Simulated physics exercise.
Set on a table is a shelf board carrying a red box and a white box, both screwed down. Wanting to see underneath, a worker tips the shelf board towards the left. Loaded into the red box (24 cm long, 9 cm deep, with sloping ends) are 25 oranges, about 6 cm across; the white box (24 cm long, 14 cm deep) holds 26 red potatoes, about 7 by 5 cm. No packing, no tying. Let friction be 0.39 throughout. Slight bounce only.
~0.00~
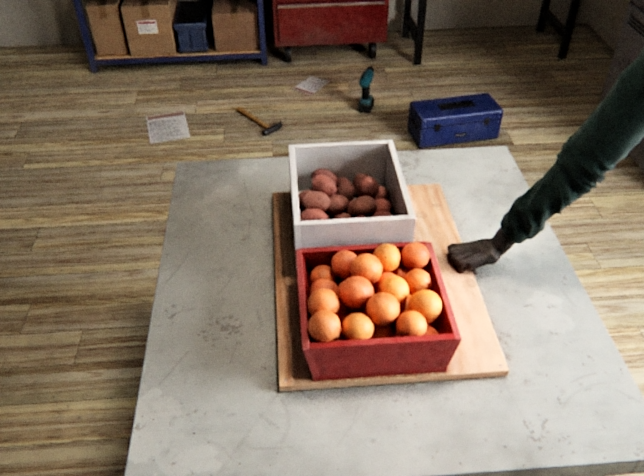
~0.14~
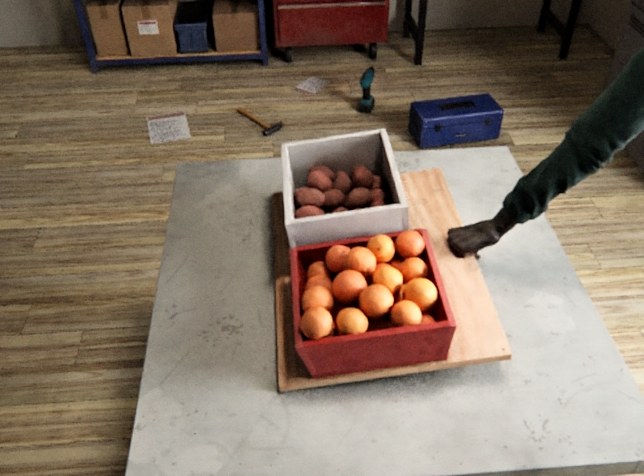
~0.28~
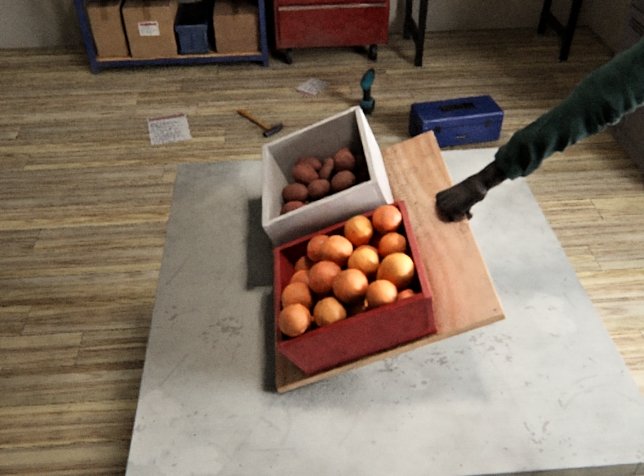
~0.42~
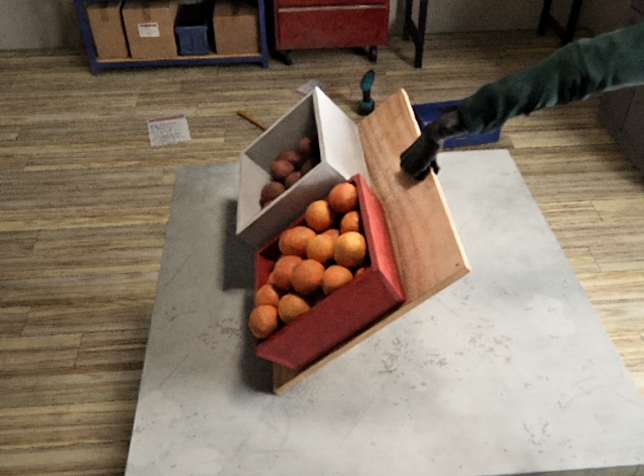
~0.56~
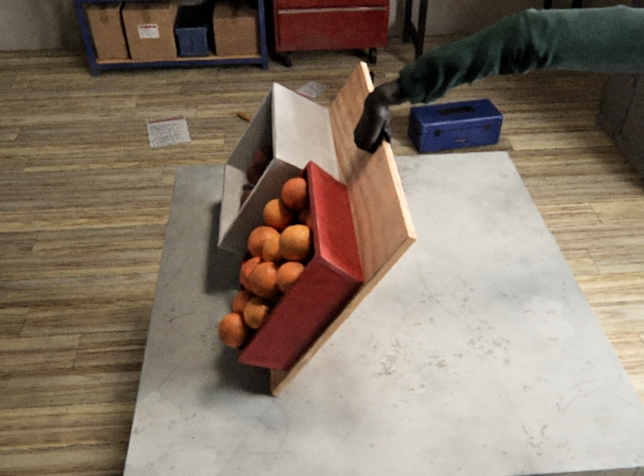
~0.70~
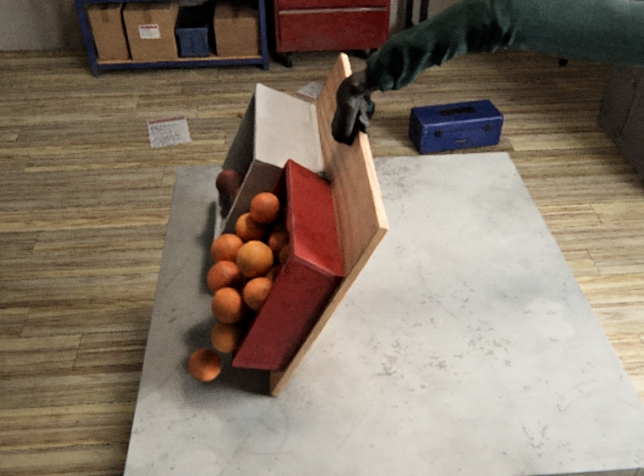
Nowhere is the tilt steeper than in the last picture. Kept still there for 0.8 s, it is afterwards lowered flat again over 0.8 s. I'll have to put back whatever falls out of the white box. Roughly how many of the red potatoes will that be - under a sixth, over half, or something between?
The loss is short of a sixth.
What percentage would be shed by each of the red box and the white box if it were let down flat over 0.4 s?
Well, that would cost the red box 50 per cent and the white box 10 per cent.
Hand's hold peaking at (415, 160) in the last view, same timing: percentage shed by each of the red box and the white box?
Red box 10 %, white box 0 %.
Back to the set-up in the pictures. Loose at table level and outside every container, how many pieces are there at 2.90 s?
I'd say close to 6 in all.
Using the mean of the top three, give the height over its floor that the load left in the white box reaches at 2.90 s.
13 centimetres high, more or less.
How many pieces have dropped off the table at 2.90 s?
Some 8 pieces.
After 1.05 s, tilt 65°; the red box is down by 11 of 25 and the white box is down by 2 of 26.
After 1.49 s, tilt 65°; the red box is down by 12 of 25 and the white box is down by 2 of 26.
After 2.11 s, tilt 9°; the red box is down by 12 of 25 and the white box is down by 2 of 26.
When it is over (at 2.90 s), the red box is down by 12 of 25 and the white box is down by 2 of 26. Asked share, 2 of 26, 8 per cent.
